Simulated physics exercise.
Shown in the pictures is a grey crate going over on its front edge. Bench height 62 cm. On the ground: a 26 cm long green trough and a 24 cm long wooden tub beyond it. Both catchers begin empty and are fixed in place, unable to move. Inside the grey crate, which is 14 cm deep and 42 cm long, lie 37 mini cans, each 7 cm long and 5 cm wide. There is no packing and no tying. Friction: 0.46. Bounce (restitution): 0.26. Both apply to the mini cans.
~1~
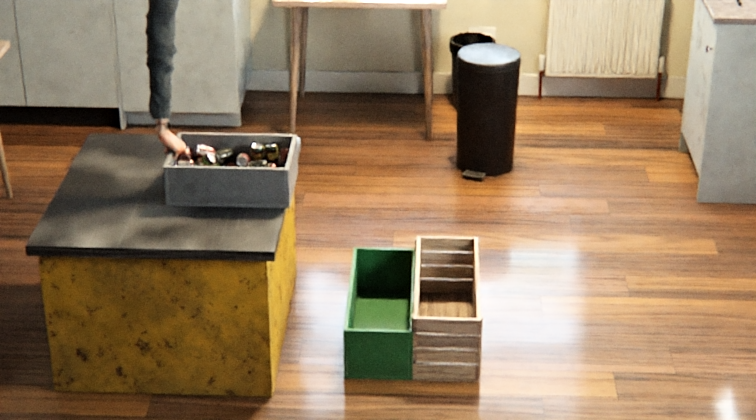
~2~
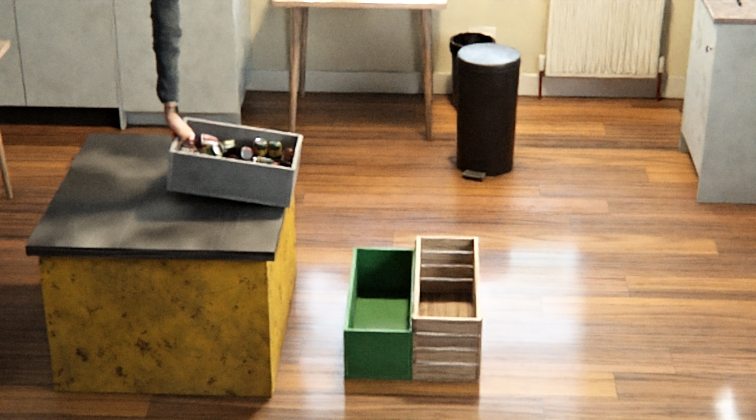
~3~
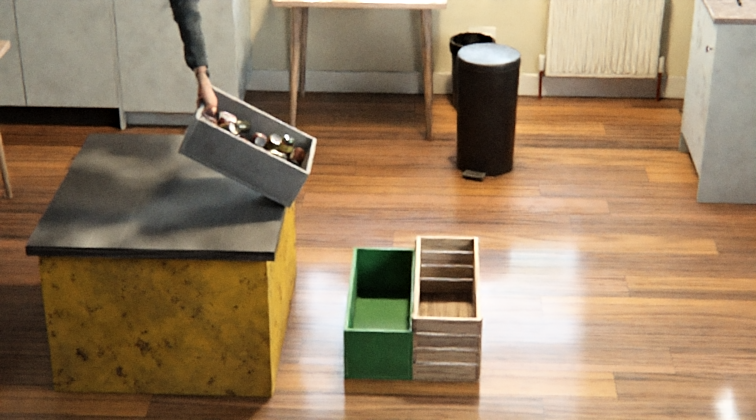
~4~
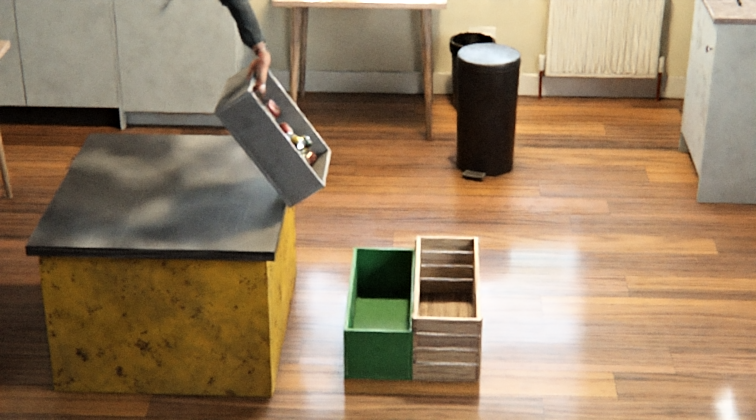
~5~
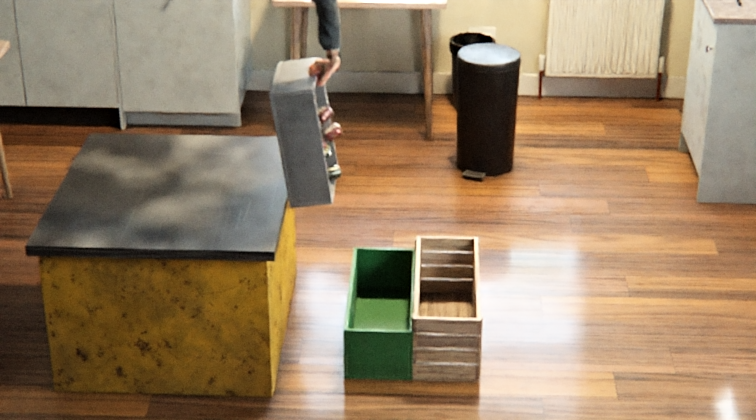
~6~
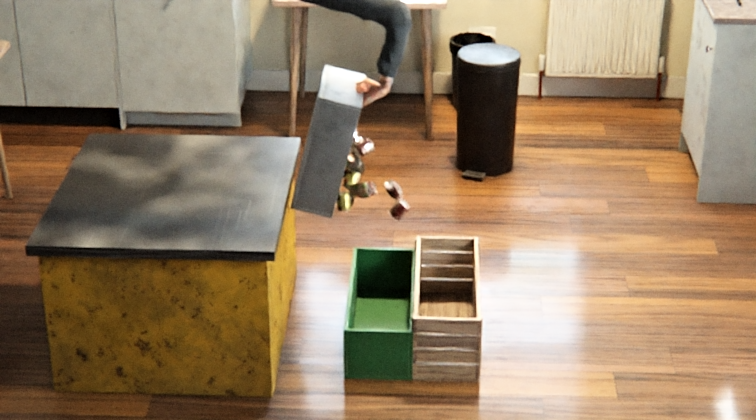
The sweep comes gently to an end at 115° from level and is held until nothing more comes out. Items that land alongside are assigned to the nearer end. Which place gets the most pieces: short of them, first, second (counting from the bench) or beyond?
First.
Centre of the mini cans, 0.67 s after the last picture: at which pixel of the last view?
Estimated centre in the last picture: (384, 323).
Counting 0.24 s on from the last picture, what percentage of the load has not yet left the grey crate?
I'd say close to 15 in a hundred.
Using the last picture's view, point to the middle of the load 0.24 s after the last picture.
(387, 266).
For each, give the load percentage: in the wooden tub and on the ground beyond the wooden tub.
20 and 0 %.
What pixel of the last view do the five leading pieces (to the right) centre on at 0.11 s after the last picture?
Somewhere near pixel (415, 253) of the last view.
Then, 0.11 s after the last picture, tilt 113°; 12 still in the grey crate, 2 in the wooden tub and 23 in the air.
Then, 0.24 s after the last picture, tilt 115°; 5 still in the grey crate, 8 in the green trough, 5 in the wooden tub and 19 in the air.
Then, 0.43 s after the last picture, tilt 115°; 24 in the green trough, 7 in the wooden tub and 6 in the air.
Outcome (0.67 s after the last picture), 30 in the green trough and 7 in the wooden tub.
